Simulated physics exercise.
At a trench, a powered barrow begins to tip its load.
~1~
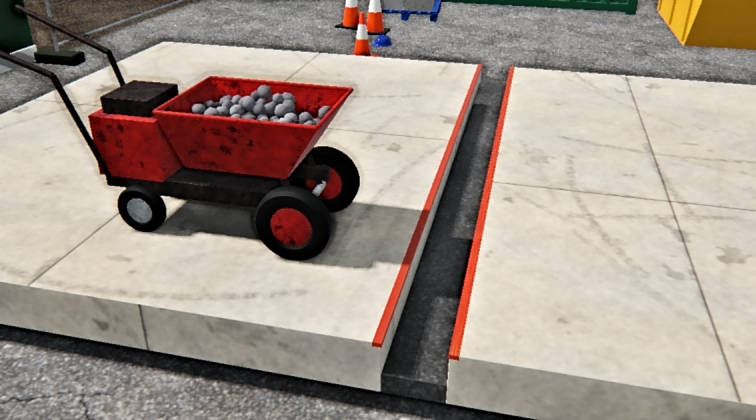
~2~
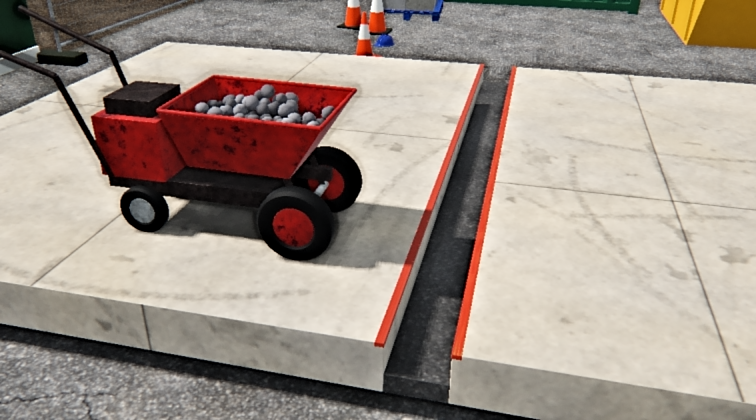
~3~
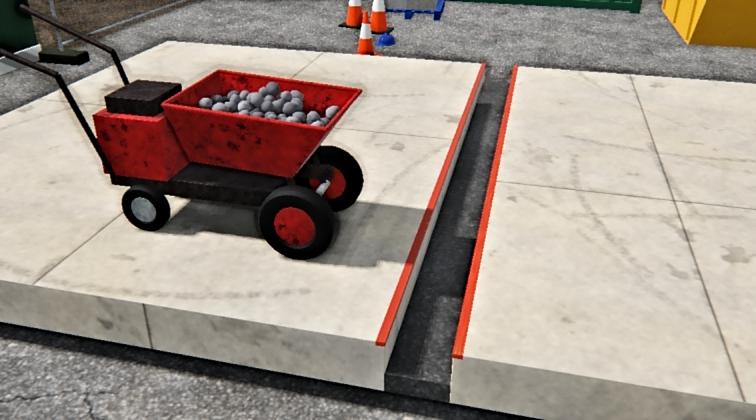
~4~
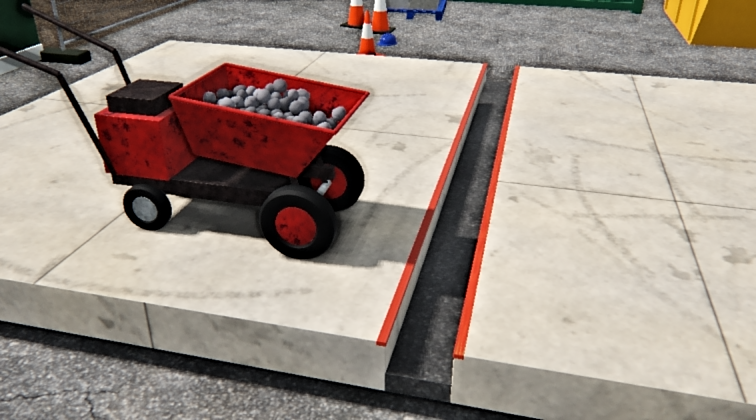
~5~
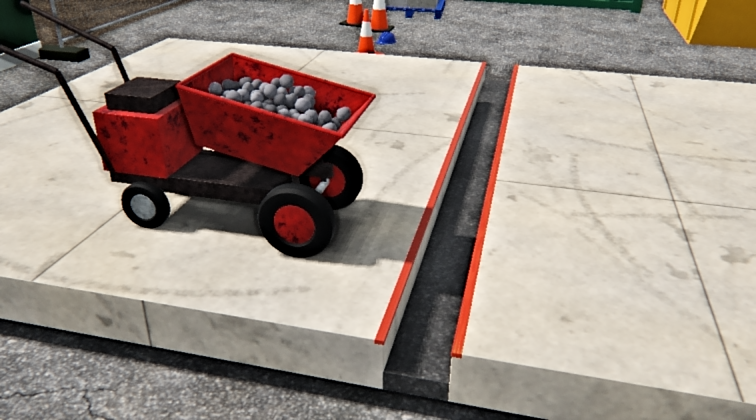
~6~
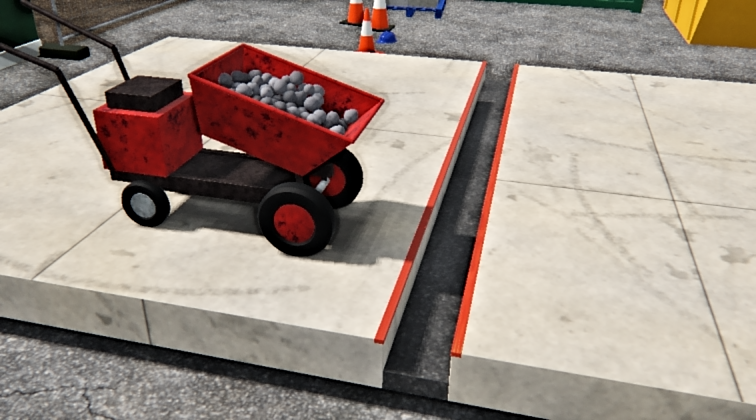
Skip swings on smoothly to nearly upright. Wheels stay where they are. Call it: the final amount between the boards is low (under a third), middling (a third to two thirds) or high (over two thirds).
High.
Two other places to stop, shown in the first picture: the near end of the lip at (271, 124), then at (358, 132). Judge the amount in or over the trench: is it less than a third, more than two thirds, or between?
Lab note - position 1: The middle third; position 2: One to two thirds.
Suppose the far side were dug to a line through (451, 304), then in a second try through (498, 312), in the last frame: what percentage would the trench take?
Result, try 1: 70 in a hundred; try 2: 100 in a hundred.
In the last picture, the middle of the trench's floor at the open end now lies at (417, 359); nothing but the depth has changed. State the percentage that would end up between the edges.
About 70 percent.
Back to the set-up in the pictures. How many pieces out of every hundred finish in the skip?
It works out near 5 percent.
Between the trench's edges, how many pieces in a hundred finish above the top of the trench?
Close to 20 percent.
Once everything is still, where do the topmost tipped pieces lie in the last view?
I'd put the summit somewhere around pixel (433, 229).
Soon, skip tipped steeply; all in the skip.
A while on, skip tipped right over; most in the skip; a small part in or heaped over the trench; a stray few falling.
Towards the end, skip tipped right over; about a quarter in the skip; about two thirds in or heaped over the trench; a stray few beyond it.
Finally, skip tipped right over; a stray few in the skip; a small part short of the trench; most in or heaped over the trench; a stray few beyond it.
